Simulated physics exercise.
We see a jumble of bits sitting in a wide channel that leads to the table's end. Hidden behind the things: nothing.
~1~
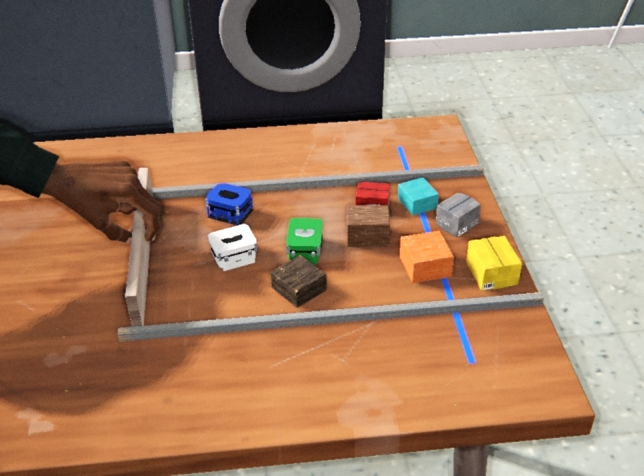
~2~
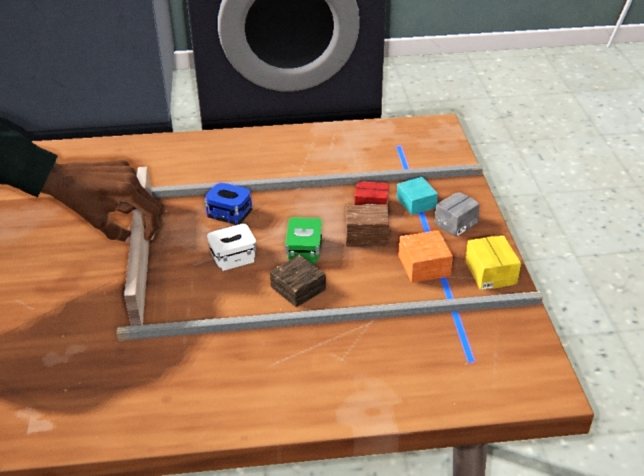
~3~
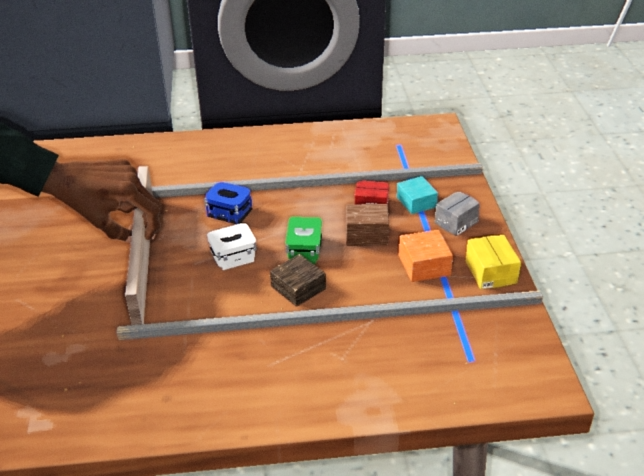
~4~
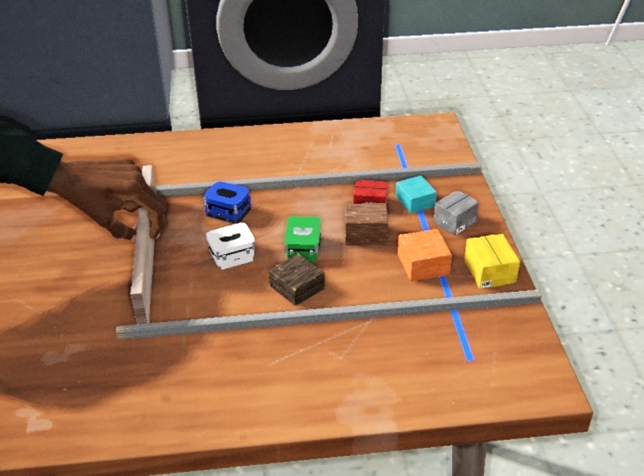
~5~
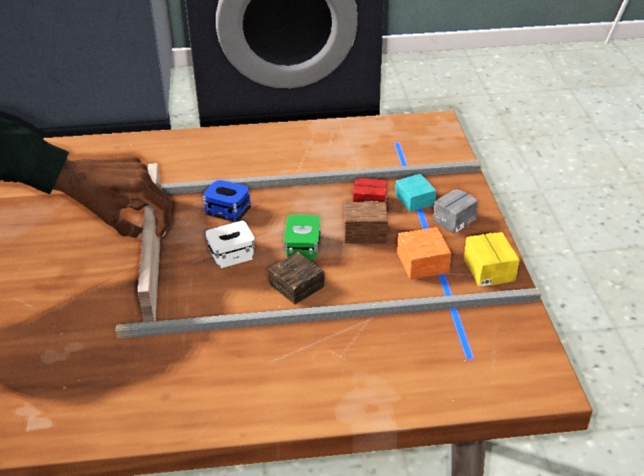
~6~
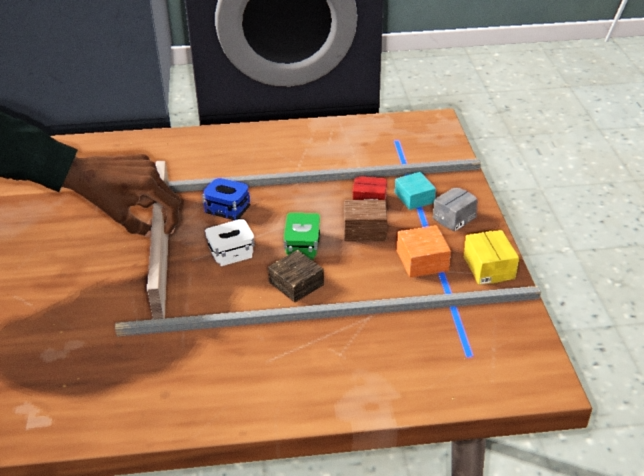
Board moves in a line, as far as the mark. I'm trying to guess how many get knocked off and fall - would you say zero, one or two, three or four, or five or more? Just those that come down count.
I would say three or four.
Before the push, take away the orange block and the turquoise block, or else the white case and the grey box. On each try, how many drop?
The counts would be 1 and 1.
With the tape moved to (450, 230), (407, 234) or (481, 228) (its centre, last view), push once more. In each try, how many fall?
Down on the floor: 4, 1 and 7.
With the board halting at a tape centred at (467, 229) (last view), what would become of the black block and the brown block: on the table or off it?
The black block does not fall; the brown block tumbles off.
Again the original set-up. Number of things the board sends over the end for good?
In all, 4 of them.
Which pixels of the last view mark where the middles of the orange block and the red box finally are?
Looks like one lands around (497, 247), and the other around (467, 184).
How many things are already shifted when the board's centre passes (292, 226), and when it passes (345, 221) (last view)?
First 5 and then 8.
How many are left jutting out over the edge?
The count would be 0.
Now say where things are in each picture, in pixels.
Yellow box (493, 263); grey box (458, 214); turquoise block (418, 197); board (141, 243); tape (430, 238), in the first picture.
Grey box (457, 214); brown block (367, 226), in the second picture.
Turquoise block (417, 195); red box (372, 196), in the third picture.
Yellow box (491, 261); orange block (424, 255), in the fourth picture.
Grey box (456, 211); board (152, 238), in the fifth picture.
Yellow box (491, 257); grey box (455, 209); turquoise block (415, 191); board (160, 236); tape (427, 232), in the sixth picture.
Soon after, none off yet; yellow box at rest near (491, 257); grey box at rest near (455, 209); turquoise block at rest near (415, 191).
Then, none off yet; yellow box at rest near (494, 257); grey box moved about its own width near (503, 203); turquoise block moved about its own width near (456, 188).
By the end, the number that fall off is three or four; fallen, brown block, turquoise block, grey box and yellow box.
